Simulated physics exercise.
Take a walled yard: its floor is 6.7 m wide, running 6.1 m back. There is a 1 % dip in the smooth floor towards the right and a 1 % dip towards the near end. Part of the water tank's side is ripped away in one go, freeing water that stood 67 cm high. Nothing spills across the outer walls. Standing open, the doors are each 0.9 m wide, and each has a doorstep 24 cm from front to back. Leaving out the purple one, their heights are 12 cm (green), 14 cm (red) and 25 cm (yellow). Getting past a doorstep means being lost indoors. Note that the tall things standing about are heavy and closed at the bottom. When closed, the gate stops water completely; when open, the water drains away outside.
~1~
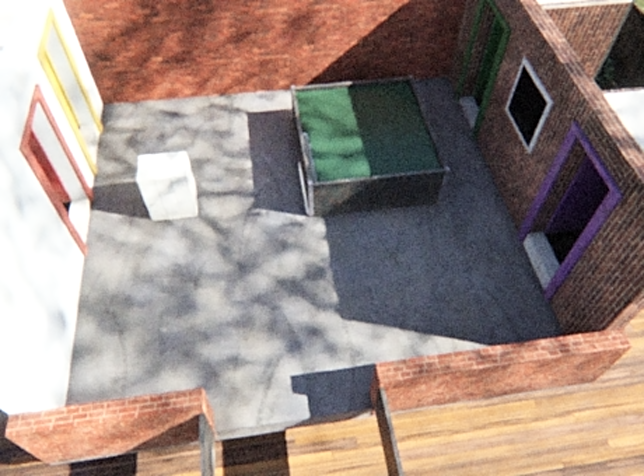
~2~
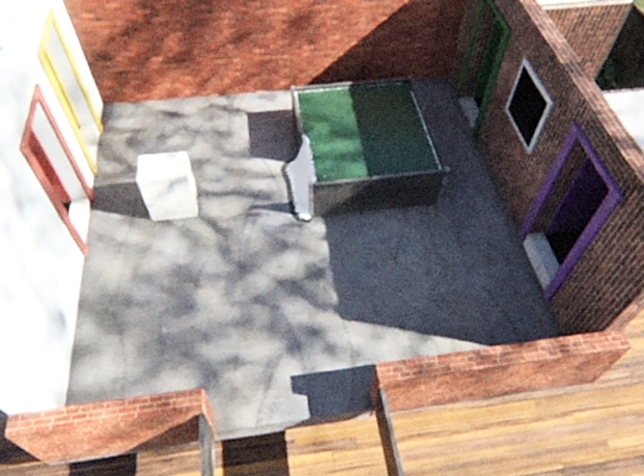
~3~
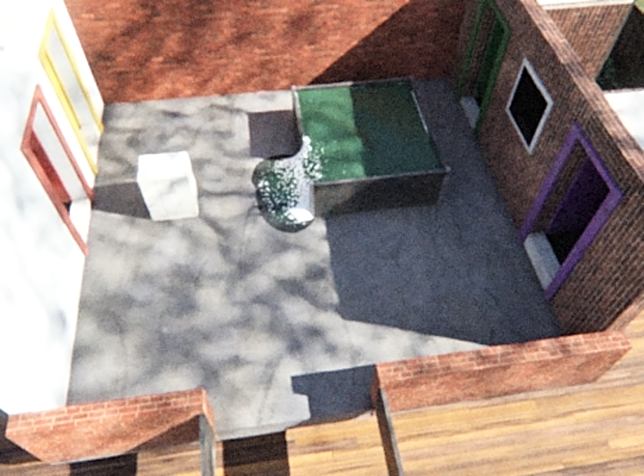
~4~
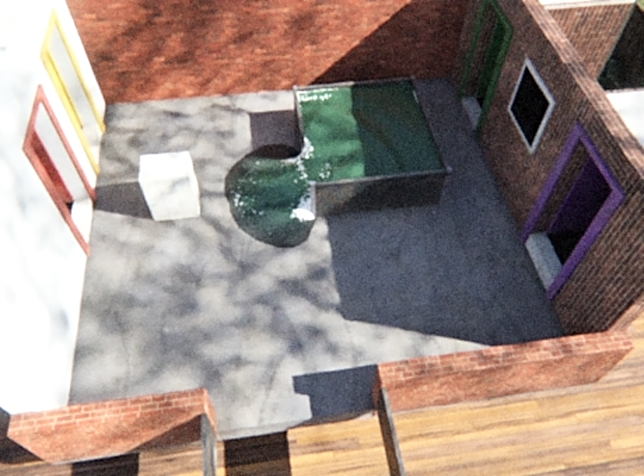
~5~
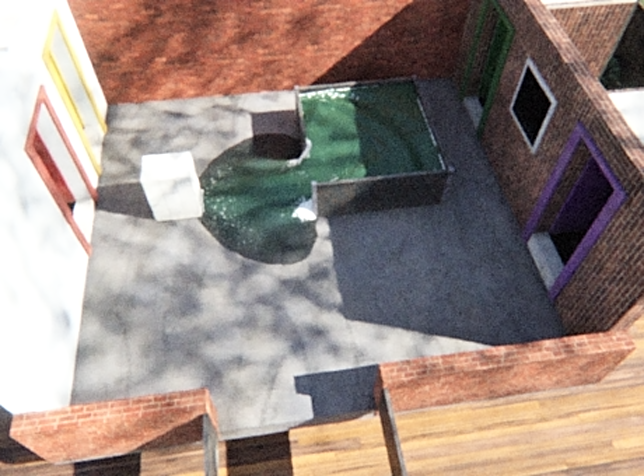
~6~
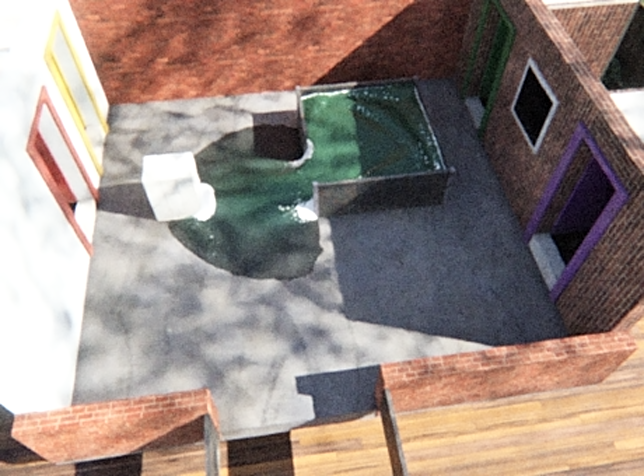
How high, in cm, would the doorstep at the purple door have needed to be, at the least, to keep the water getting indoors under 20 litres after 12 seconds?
About 6 cm.
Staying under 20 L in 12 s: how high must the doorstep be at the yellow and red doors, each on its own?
Close to 15 cm (yellow) and close to 9.5 cm (red).
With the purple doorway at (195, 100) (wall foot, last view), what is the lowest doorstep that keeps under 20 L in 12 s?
Roughly 8.0 cm.
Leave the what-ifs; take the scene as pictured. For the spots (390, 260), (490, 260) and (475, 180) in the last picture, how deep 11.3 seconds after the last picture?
Taking the spots in order: About 5, 8 and 10 centimetres.
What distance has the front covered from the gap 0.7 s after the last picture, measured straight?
Around 4.0 m from the gap.
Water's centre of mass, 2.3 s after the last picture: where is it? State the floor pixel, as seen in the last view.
The water is centred near (262, 201).
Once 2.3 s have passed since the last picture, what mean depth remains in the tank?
The mean depth is roughly 32 cm.
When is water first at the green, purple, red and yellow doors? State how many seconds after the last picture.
Green = 5.0 s, purple = 5.0 s, red = 0.6 s, yellow = 0.7 s.
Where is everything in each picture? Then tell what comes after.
The first frame shows still water, 67 cm deep, in the water tank at (365, 130); the purple door at (557, 227) is dry.
In the second frame, water pours out at (308, 180) and has run 0.3 m, to (285, 169); about 9 cm deep outside, 67 cm at the back.
In the third frame, water pours out at (308, 181) and has run 0.8 m, to (259, 188); about 11 cm deep outside, 67 cm at the back.
In the fourth frame, the front is at (233, 201), 1.3 m from the gap at (310, 181); 2.1 m2 of floor is wet, 67 cm left at the back.
In the fifth frame, the gap is at (311, 181), the front 1.9 m out at a hidden place; the back of the water tank holds 66 cm.
In the sixth frame, water pours out at (313, 181) and has run 2.4 m, to a hidden place; about 5 cm deep outside, 62 cm at the back; the purple door at (563, 228), 3.8 m from the gap, is still 3.5 m from the nearest water.
Then, 0.7 s after the last picture water covers 30 % of the floor, deepest (40 cm) near (310, 203); it has not reached the purple door.
Then, 2.3 s after the last picture water covers 45 % of the floor, deepest (37 cm) near (103, 387); it has not reached the purple door.
Then, 11.3 s after the last picture water covers 100 % of the floor, deepest (13 cm) near (567, 364); 9 cm at the purple door, 0 litres in over its 27 cm doorstep.
At the purple door as built, the water peaked near 10 cm, 5.7 s after the last picture.
Run again over the same 12 s with other heights there, 39 litres in over 4.5 cm, 12 litres over 6.5 cm. The limit of 20 litres is kept from about 6 cm up.
